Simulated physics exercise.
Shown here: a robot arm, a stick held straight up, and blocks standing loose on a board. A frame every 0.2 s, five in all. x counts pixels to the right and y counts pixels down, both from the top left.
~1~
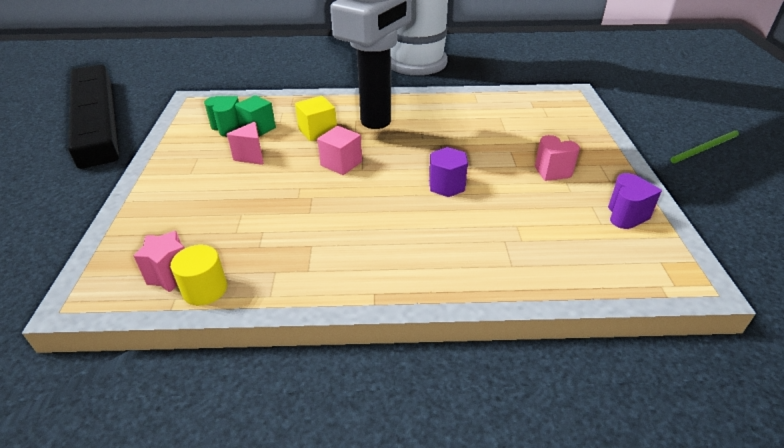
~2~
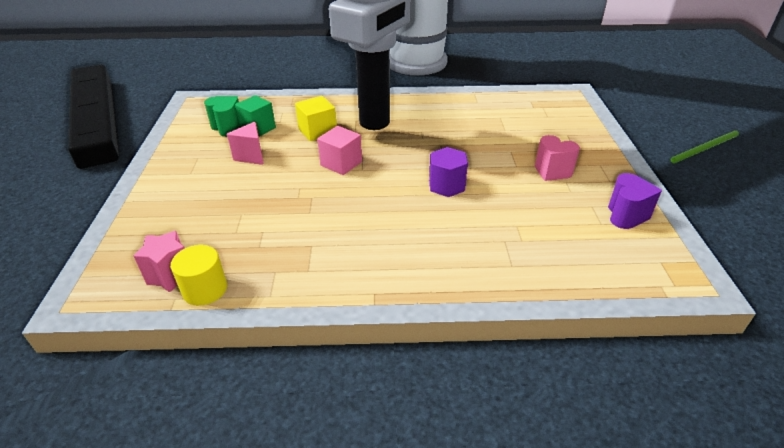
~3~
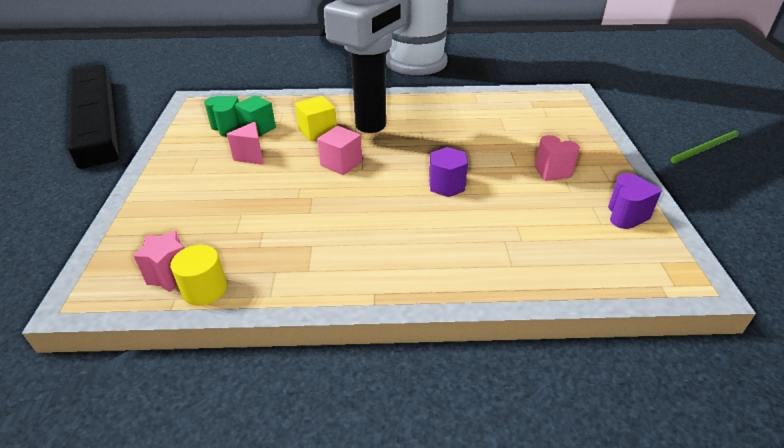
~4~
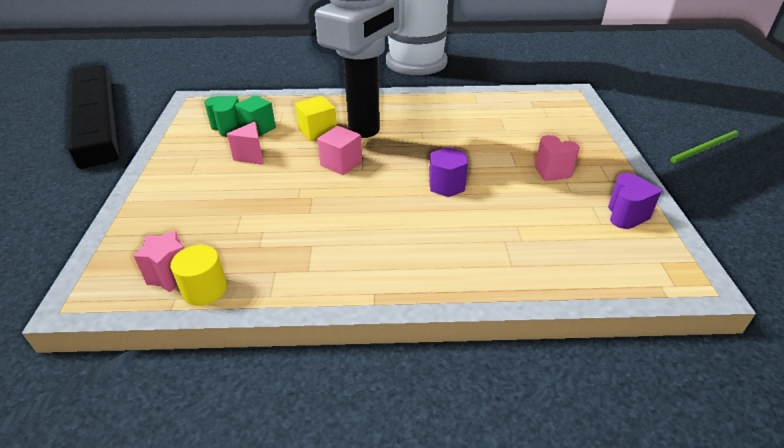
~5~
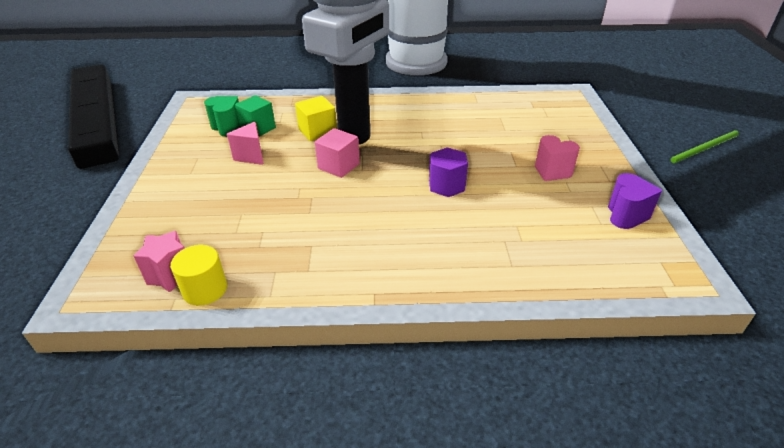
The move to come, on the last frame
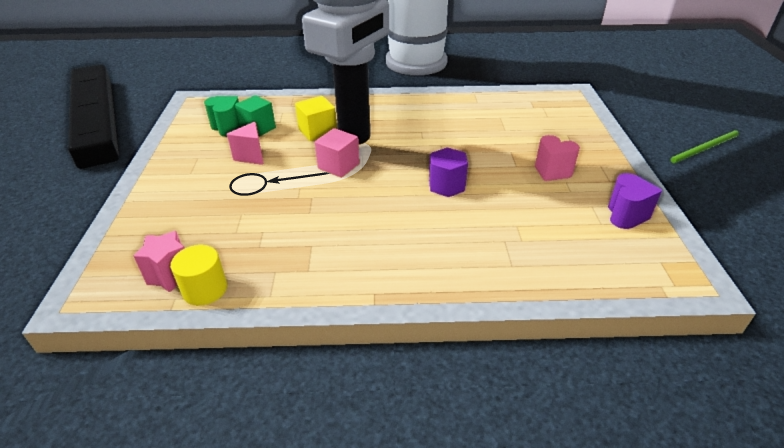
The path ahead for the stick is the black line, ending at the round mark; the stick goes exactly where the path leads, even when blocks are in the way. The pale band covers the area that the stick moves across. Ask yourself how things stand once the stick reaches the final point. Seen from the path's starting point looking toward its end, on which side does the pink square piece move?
So, looking from the first point of the path to the last, the pink square piece moves leftwards.
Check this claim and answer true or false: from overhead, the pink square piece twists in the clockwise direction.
Answer: False.
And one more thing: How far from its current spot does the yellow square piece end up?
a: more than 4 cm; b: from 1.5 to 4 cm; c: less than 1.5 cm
Answer: C.
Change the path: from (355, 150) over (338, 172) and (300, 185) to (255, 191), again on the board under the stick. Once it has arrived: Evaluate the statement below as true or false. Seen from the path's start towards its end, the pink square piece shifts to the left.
The claim holds.
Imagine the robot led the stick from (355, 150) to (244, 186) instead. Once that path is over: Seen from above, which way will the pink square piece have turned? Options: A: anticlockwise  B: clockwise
The one that fits is A, anticlockwise.
Drawn move, from (355, 150) through (336, 171) and (293, 178) to (248, 184).
What follows on the original path. One third of the way, stick at (334, 158); pink square piece at (314, 161).
Two thirds of the way, stick at (291, 165); pink square piece at (299, 169), turned 45° anticlockwise.
At the end, stick at (245, 171); pink three-sided block still; yellow square piece still; pink square piece at (299, 169), turned 45° anticlockwise.
